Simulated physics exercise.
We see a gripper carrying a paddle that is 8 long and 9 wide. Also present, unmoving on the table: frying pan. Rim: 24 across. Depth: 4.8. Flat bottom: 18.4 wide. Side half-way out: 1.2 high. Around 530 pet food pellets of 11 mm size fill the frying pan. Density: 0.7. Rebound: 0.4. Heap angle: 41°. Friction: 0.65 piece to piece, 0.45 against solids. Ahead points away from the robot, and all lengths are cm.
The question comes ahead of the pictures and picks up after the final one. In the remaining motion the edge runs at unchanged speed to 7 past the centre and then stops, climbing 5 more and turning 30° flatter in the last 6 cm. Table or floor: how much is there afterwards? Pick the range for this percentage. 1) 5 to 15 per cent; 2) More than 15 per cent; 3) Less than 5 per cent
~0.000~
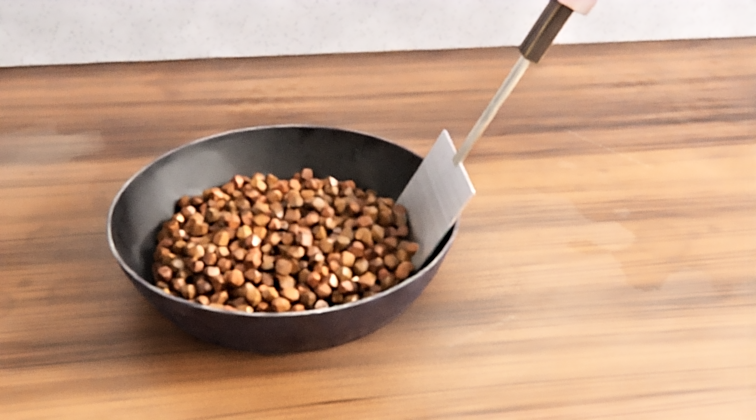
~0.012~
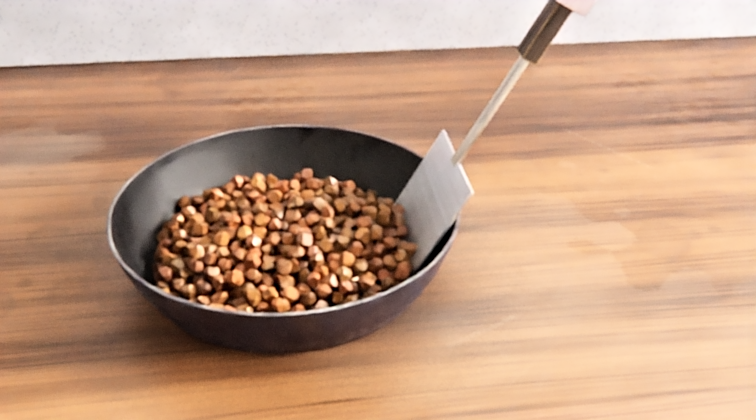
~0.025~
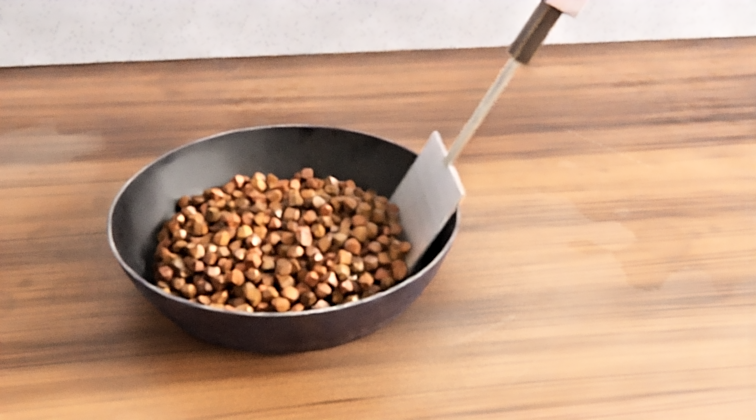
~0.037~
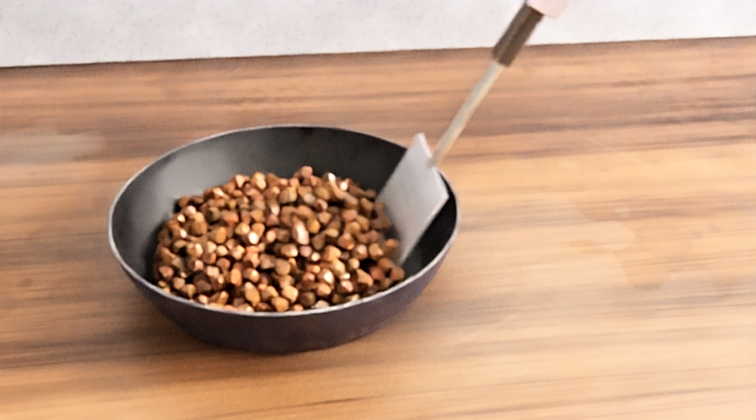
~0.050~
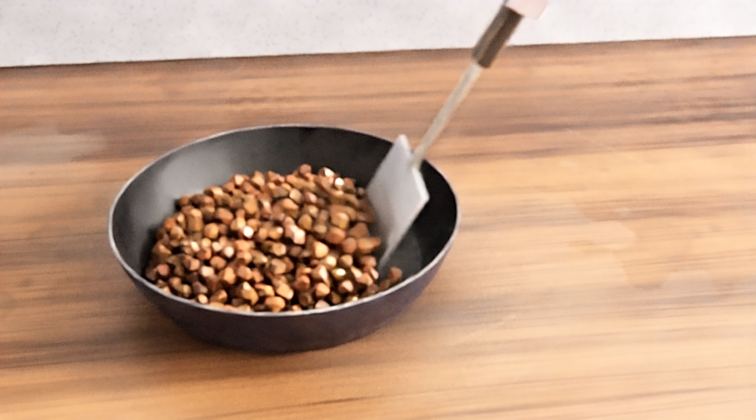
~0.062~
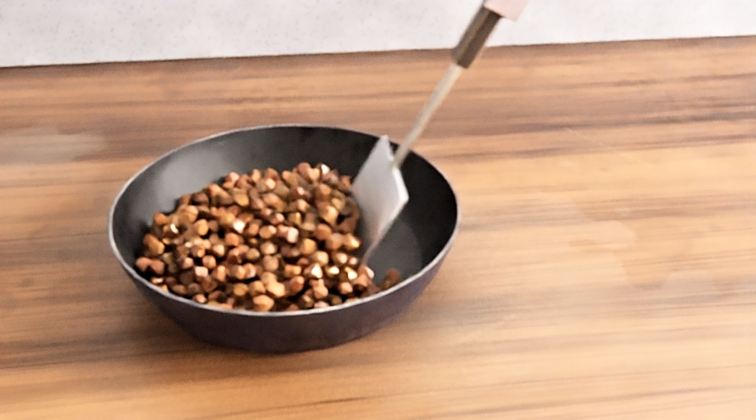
Answer: 2.
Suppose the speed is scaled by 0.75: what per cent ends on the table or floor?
I'd put it at about 20 per cent.
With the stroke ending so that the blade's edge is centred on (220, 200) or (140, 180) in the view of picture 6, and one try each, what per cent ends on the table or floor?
First try roughly 15 percent, second roughly 35 percent.
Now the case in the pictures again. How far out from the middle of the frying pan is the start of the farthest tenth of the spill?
45 cm.
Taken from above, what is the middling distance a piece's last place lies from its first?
It works out to roughly 4 cm.
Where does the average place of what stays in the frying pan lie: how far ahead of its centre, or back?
It sits near 4.5 centimetres ahead of centre.
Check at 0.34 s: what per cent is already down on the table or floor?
It comes to some 15 in a hundred.
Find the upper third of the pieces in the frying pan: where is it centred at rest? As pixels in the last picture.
Close to pixel (177, 227).
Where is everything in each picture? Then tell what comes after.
In the first frame, paddle top edge at (459, 159), sloping 61°; upper third of the load around (294, 236), from x 160 to 415, top at y 175; 526 in the frying pan.
In the second frame, paddle top edge at (457, 159), sloping 61°; upper third of the load around (295, 236), from x 160 to 415, top at y 175.
In the third frame, paddle top edge at (449, 161), sloping 61°; upper third of the load around (295, 235), from x 160 to 410, top at y 175.
In the fourth frame, paddle top edge at (432, 163), sloping 61°; upper third of the load around (299, 233), from x 160 to 410, top at y 175.
In the fifth frame, paddle top edge at (413, 164), sloping 61°; upper third of the load around (292, 228), from x 155 to 415, top at y 170.
In the sixth frame, paddle top edge at (394, 165), sloping 61°; upper third of the load around (279, 224), from x 145 to 415, top at y 170; 526 in the frying pan.
By 0.09 s, sloping 61°, highest piece 6 above the table; 526 in the frying pan.
By 0.12 s, sloping 51°, highest piece 7 above the table; 526 in the frying pan.
By 0.34 s, sloping 31°, highest piece 14 above the table; 395 in the frying pan, 69 on the table or floor, 62 on the blade or in flight.
By 1.39 s, sloping 31°, highest piece 5 above the table; 395 in the frying pan, 131 on the table or floor.
Final count, 395 in the frying pan, 131 on the table or floor. That is 25 % on the table or floor.
